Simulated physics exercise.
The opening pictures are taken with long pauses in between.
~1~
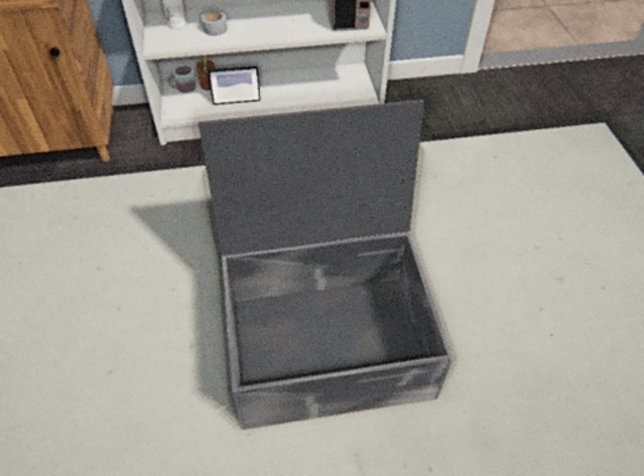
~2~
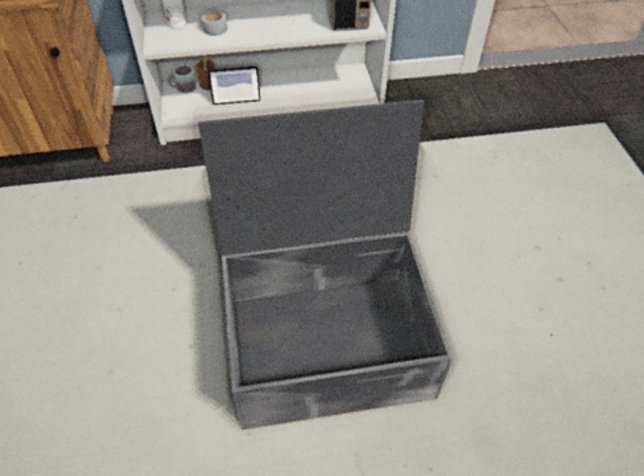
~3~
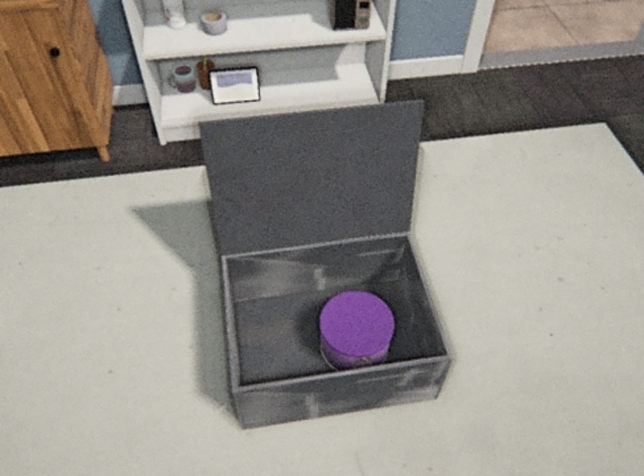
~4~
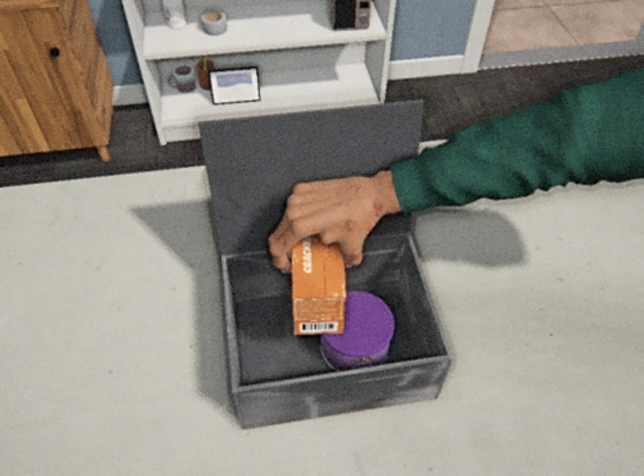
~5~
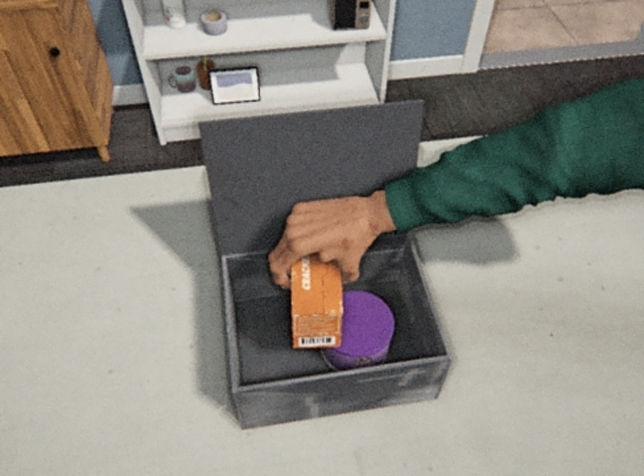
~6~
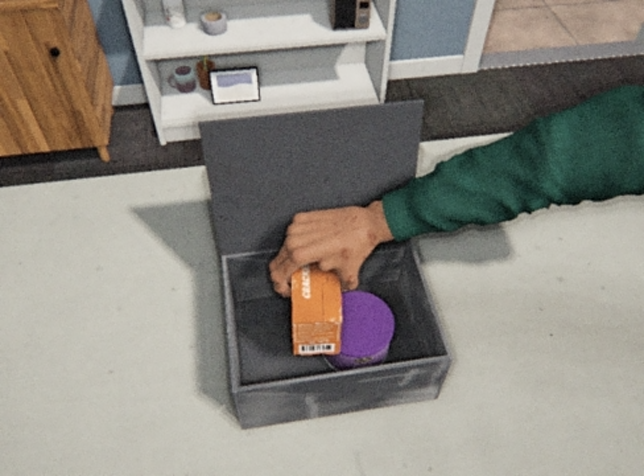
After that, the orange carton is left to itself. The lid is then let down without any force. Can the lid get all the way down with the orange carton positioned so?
Yes, the lid gets all the way down.
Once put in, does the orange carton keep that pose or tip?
By the end the orange carton has leaned over.
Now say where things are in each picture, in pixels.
In the first frame, the last thing is not in view yet.
In the second frame, the last thing is not in view yet.
In the third frame, the last thing is not in view yet; purple tub (356, 334).
The fourth frame shows coming down; orange carton (317, 271); purple tub (356, 334).
The fifth frame shows coming down; orange carton (315, 287); purple tub (356, 334).
The sixth frame shows in place under the hand; orange carton (315, 295); purple tub (356, 334).
Then, 0.40 s later than the last frame, orange carton on its side near (281, 324).
Then, 1.40 s later than the last frame, lid 73° above the rim; orange carton on its side near (276, 329).
Then, 1.80 s later than the last frame, lid 37° above the rim; orange carton on its side near (276, 329).
Then, 2.00 s later than the last frame, lid 14° above the rim; orange carton on its side near (276, 329).
When it is over, lid shut; lying over in the box, orange carton; purple tub as before. End places, in pixels of the last picture, orange carton near (276, 329).
